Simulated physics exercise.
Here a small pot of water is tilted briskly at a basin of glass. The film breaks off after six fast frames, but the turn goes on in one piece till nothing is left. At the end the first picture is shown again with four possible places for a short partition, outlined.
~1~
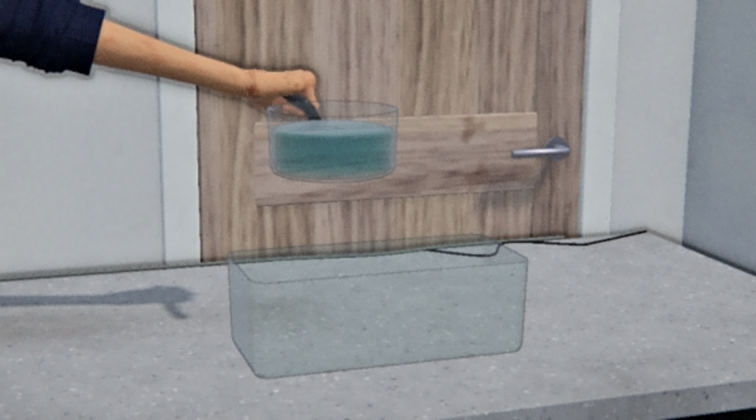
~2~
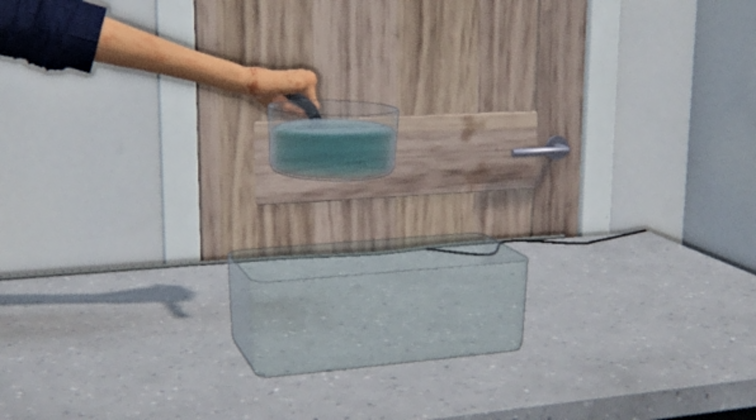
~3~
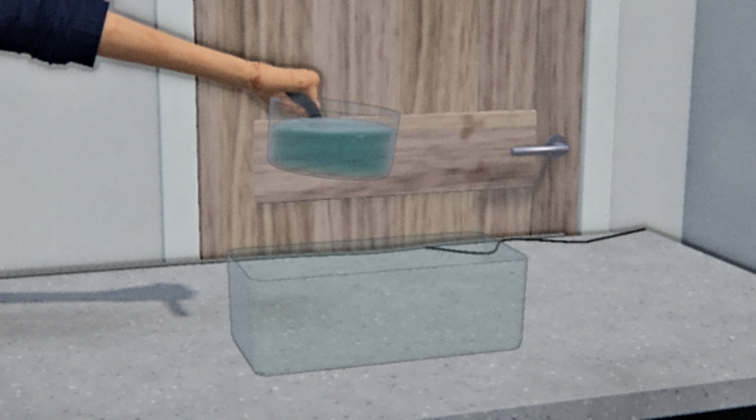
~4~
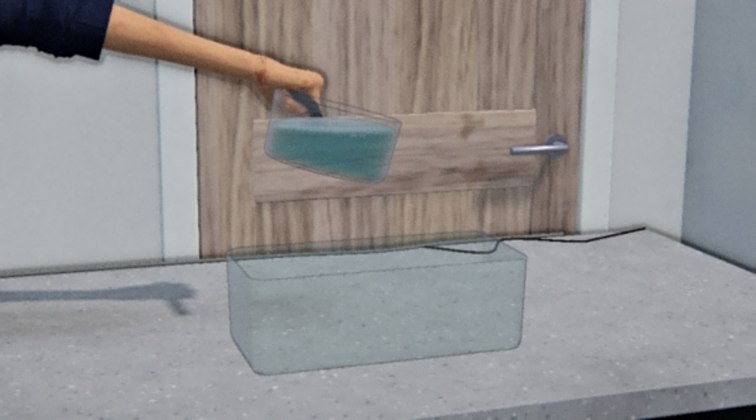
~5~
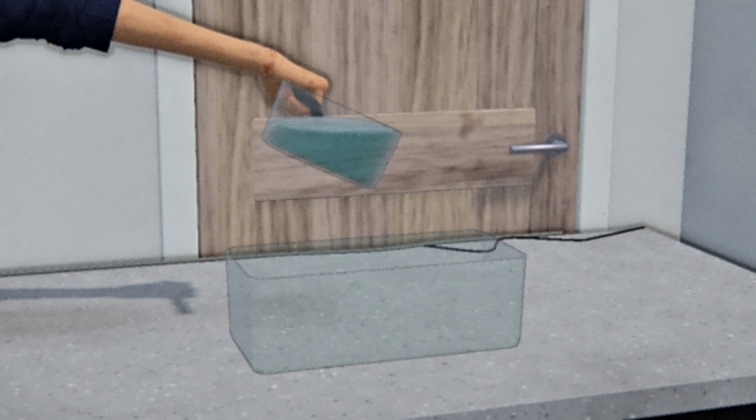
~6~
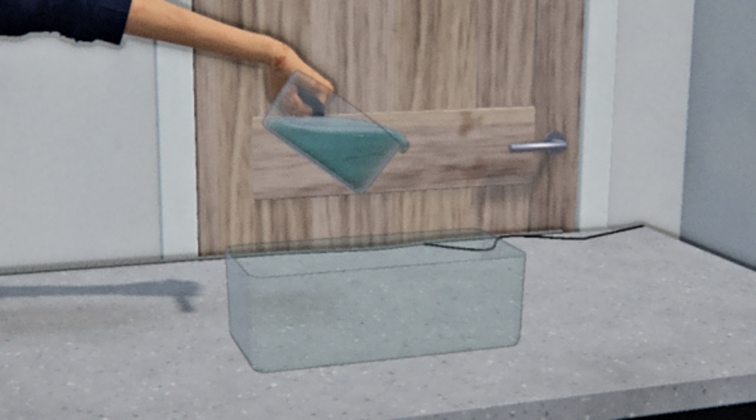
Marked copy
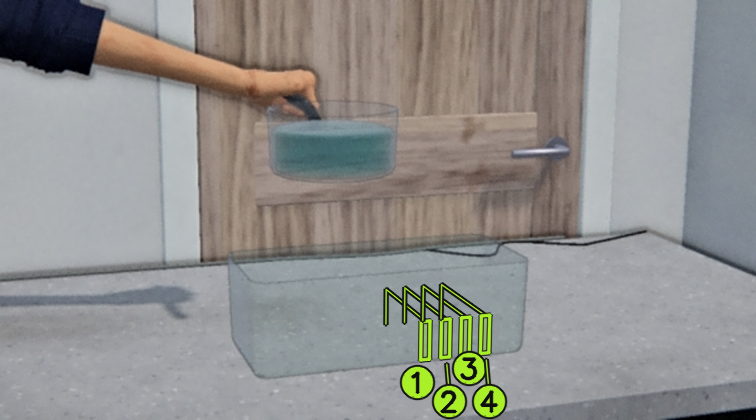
Hand holding a clear container of blue-green water above an empty glass basin, tilting it rightward until water reaches the lip.
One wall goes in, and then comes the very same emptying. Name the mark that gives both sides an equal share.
Best: 2.
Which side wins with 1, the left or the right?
More ends on the right.
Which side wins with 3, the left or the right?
The left one.
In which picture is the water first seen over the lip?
In picture 6.
In lime, 1 at (426, 366); 2 at (446, 364); 3 at (466, 361); 4 at (486, 359).
If 1 is chosen, about 27 % ends left of the wall and 72 % right of it.
If 2 is chosen, about 48 % ends left of the wall and 51 % right of it.
If 3 is chosen, about 70 % ends left of the wall and 28 % right of it.
If 4 is chosen, about 90 % ends left of the wall and 5 % right of it; 5 % is lost outside.
